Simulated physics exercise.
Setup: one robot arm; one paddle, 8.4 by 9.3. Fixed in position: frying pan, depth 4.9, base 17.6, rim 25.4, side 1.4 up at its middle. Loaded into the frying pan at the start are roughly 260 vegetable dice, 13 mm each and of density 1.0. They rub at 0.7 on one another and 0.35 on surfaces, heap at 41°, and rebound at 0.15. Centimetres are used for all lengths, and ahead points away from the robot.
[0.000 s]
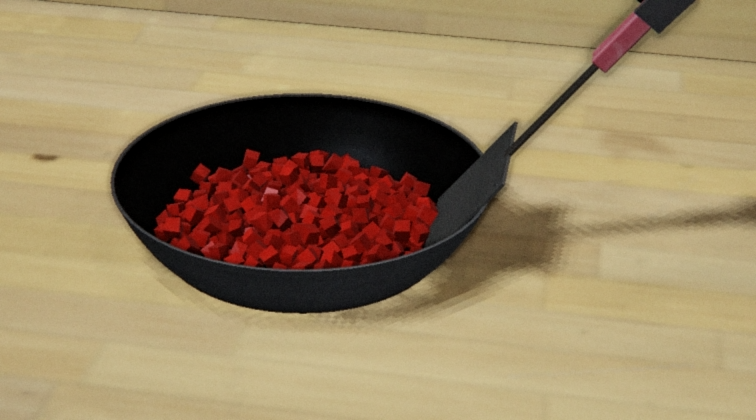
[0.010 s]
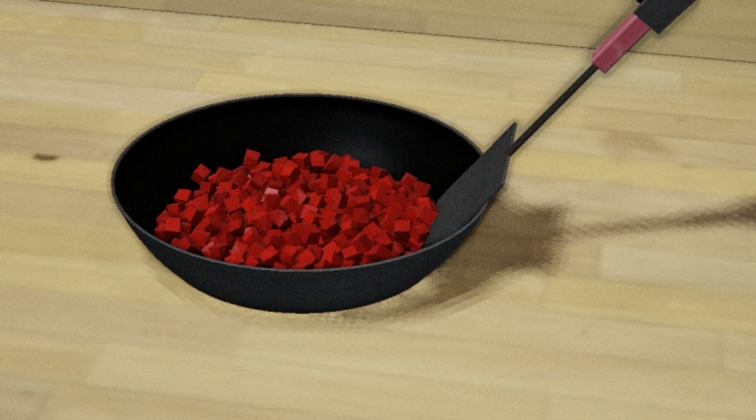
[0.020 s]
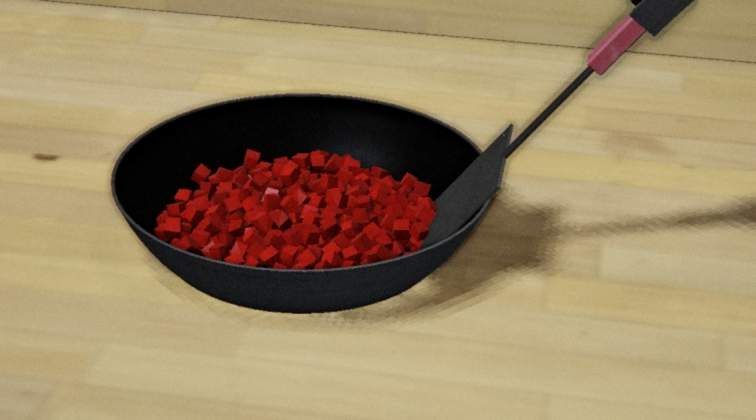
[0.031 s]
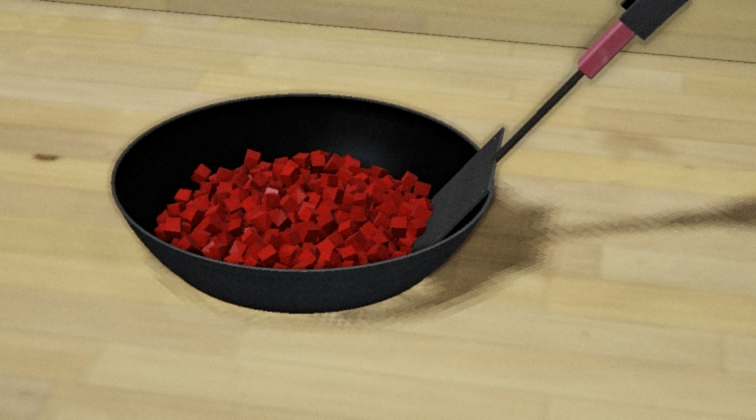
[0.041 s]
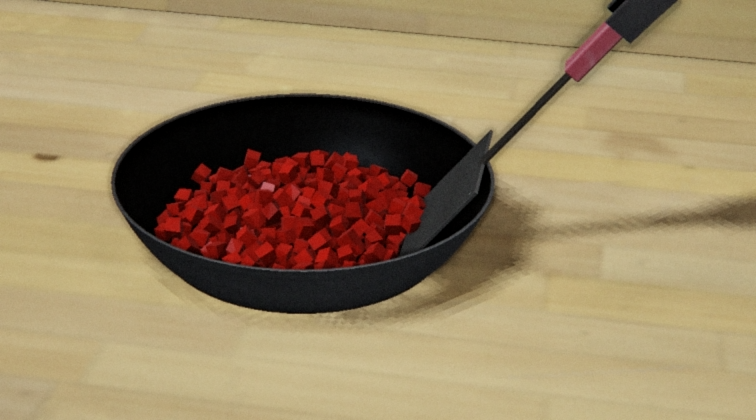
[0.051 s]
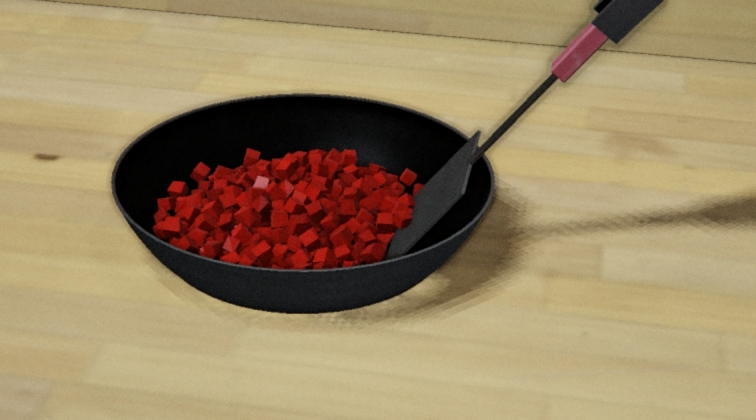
A dark paddle slides left inside a black frying pan, pushing into piled red cubes.
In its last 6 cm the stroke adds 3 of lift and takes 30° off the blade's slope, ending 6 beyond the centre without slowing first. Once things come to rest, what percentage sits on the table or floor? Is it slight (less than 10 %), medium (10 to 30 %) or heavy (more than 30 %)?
Slight.
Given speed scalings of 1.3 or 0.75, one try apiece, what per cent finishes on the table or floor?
Close to 10 and 5 percent respectively.
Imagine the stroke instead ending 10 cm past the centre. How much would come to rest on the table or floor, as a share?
Near 45 per cent.
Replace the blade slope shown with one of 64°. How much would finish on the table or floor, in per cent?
That would leave close to 5 per cent on the table or floor.
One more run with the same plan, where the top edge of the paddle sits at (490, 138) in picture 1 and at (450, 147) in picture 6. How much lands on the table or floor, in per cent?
Roughly 5 %.
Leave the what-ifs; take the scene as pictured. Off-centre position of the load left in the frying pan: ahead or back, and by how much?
I'd say close to 5.5 cm toward the front.
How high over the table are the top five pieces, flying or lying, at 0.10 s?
Roughly 5 cm above the table.
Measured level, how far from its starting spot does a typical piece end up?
It comes out at about 6 cm.
After 0.10 s, sloping 53°, highest piece 7 above the table; 260 in the frying pan.
After 0.15 s, sloping 42°, highest piece 6 above the table; 260 in the frying pan.
After 0.38 s, sloping 23°, highest piece 6 above the table; 249 in the frying pan, 10 on the table or floor, 1 on the blade or in flight.
After 1.43 s, sloping 23°, highest piece 6 above the table; 249 in the frying pan, 11 on the table or floor.
In the end, 249 in the frying pan, 11 on the table or floor. That is 4 % on the table or floor.
